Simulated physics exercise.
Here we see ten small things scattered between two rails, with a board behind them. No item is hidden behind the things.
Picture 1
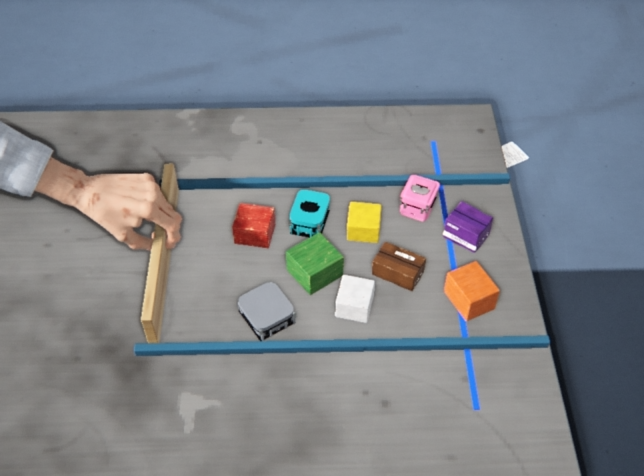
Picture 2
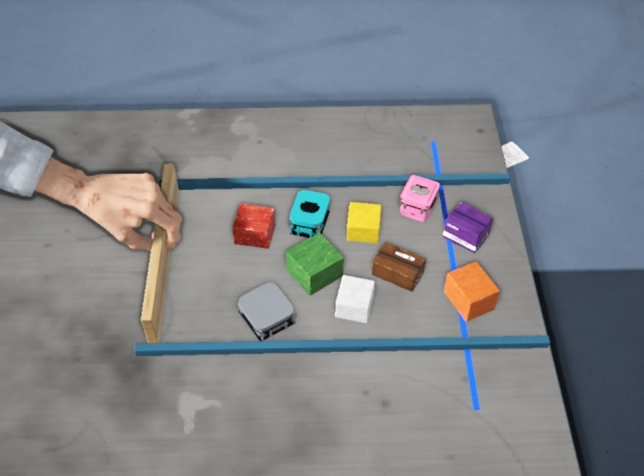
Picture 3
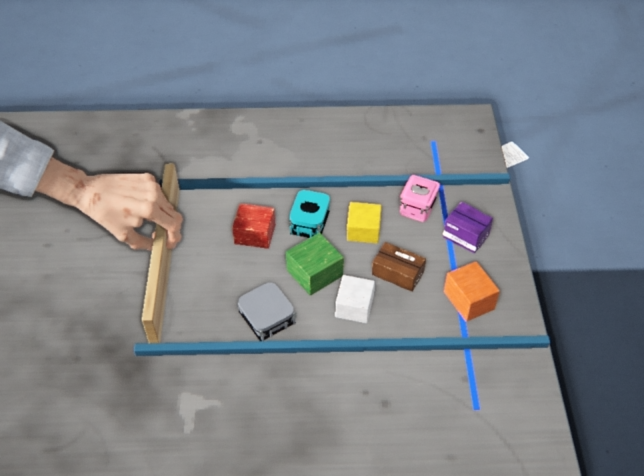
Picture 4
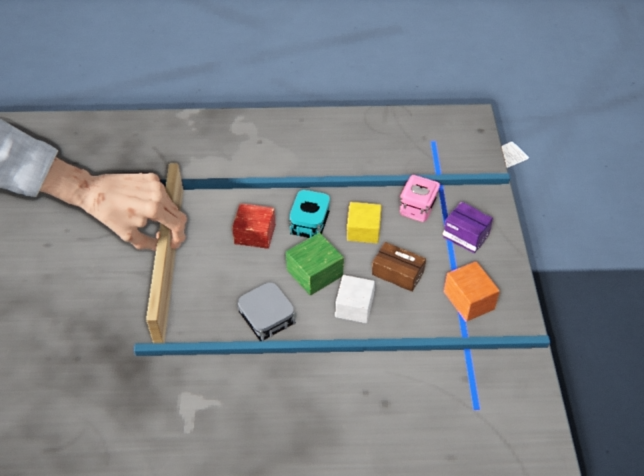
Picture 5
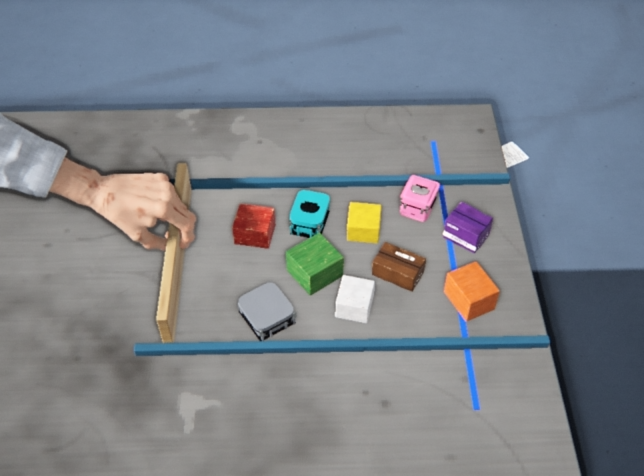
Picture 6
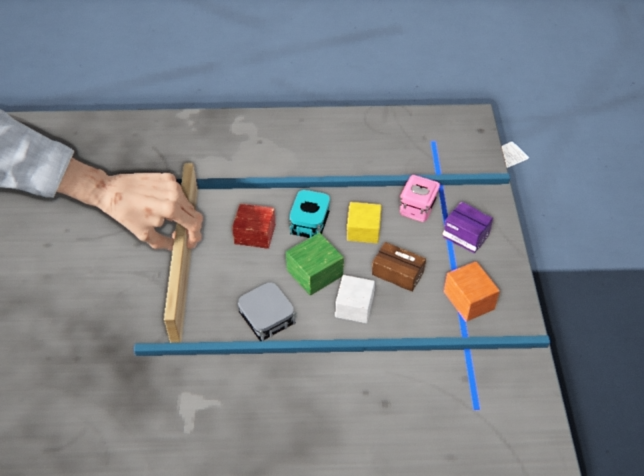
To begin with, a hand holds a wooden board upright at the left of ten small, colourful objects scattered between two blue rails on a grey table, and nothing moves. Then the hand slides the board slightly to the right, still short of the objects, which all stay in place.
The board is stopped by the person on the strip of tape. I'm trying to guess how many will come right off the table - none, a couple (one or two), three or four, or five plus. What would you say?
The edge claims three or four.
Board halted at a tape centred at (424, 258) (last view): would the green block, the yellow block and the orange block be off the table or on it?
The green block survives, the yellow block does not fall, the orange block holds on.
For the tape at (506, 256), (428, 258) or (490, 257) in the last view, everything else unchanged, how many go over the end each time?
Per try in turn: 7, 1, 7.
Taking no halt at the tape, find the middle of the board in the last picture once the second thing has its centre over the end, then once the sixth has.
For the first, roughly (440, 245); for the next, roughly (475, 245).
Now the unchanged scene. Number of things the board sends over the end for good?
Result - number fallen: 4.
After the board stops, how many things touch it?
Looks like 3 of them, all told.
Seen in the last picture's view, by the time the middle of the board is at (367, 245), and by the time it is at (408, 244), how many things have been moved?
Moved so far: 9, then 10.
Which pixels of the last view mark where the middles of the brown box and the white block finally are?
One ends up near (508, 250) and the other near (517, 291).
Soon after, none off yet; purple box at rest near (468, 228); orange block at rest near (471, 291); pink case at rest near (419, 199).
In the end, the number that fall off is three or four; gone, yellow block, pink case, orange block and purple box.
